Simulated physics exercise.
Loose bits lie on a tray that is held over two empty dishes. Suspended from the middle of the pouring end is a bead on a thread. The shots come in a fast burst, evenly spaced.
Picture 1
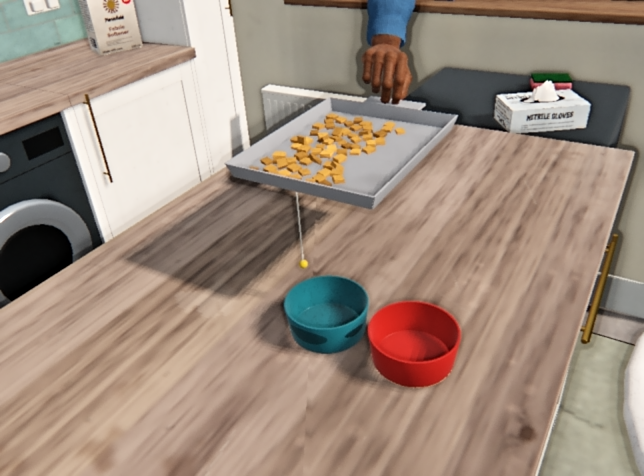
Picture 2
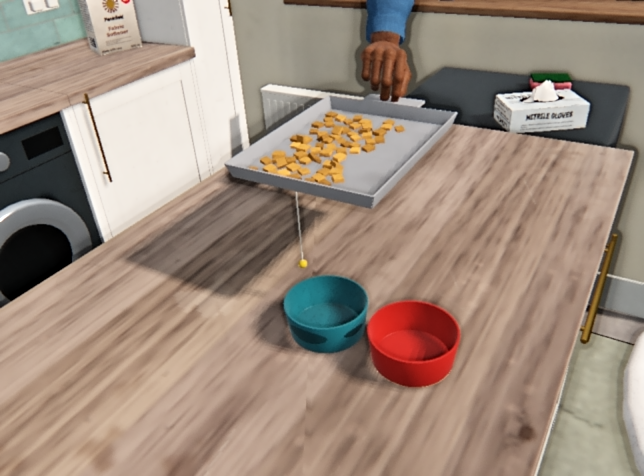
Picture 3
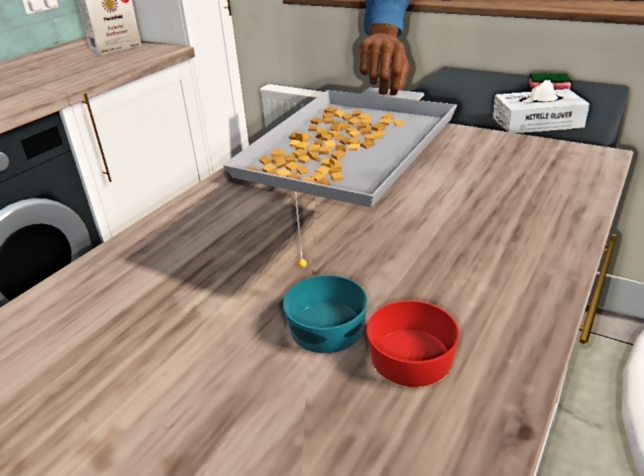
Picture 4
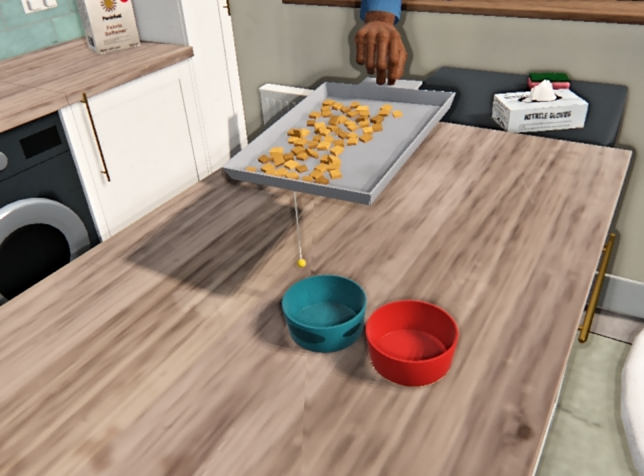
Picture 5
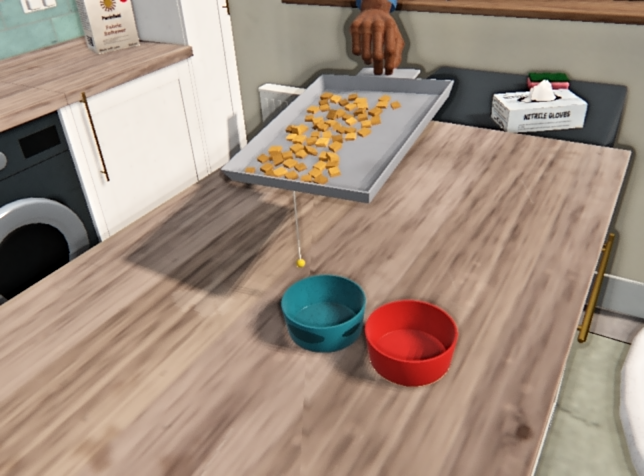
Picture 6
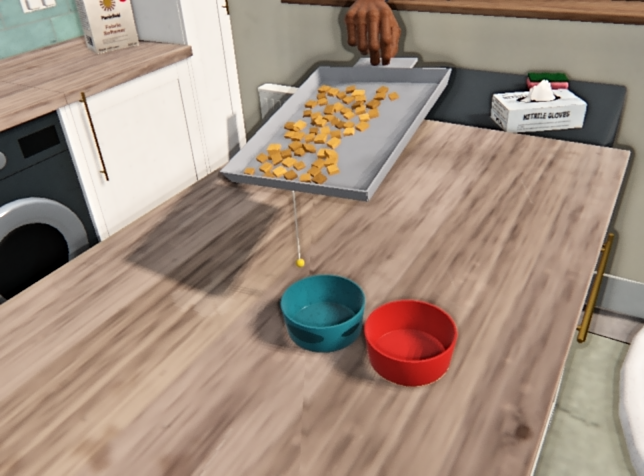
The clip shows a hand holding a grey tray of cereal squares, a yellow bead hanging beneath it, above a teal bowl and a red bowl on a wooden surface; the hand gradually raises the tray's far end, slightly steepening its slant.
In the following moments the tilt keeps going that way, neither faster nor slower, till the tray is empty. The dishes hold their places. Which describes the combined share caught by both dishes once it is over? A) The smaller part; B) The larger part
(A) The smaller part.
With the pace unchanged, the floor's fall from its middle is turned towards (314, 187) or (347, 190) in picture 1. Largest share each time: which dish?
Outcome by order - one: Left side; two: Left side.
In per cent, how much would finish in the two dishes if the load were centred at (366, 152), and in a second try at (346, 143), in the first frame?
The first start gives 0 percent and the second 0 percent.
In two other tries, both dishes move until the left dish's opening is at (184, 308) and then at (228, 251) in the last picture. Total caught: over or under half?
For the two tries in order: Not as much as half, exceeding half.
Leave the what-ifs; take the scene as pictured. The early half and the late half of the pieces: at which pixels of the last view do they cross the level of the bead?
Around (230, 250) at first; around (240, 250) after that.
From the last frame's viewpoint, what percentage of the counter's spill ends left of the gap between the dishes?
About 100 %.
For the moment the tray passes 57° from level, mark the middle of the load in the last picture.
Somewhere around pixel (264, 153) in the last picture.
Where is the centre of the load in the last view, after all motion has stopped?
Close to (240, 291).
Soon after the last picture, tray tipped steeply; all on the tray.
A little later, tray tipped right over; about a quarter on the tray; about half outside both; about a quarter in the air.
Later still, tray tipped past a quarter turn; all outside both.
At rest, tray tipped past a quarter turn; none in the right dish; none in the left dish; all outside both.
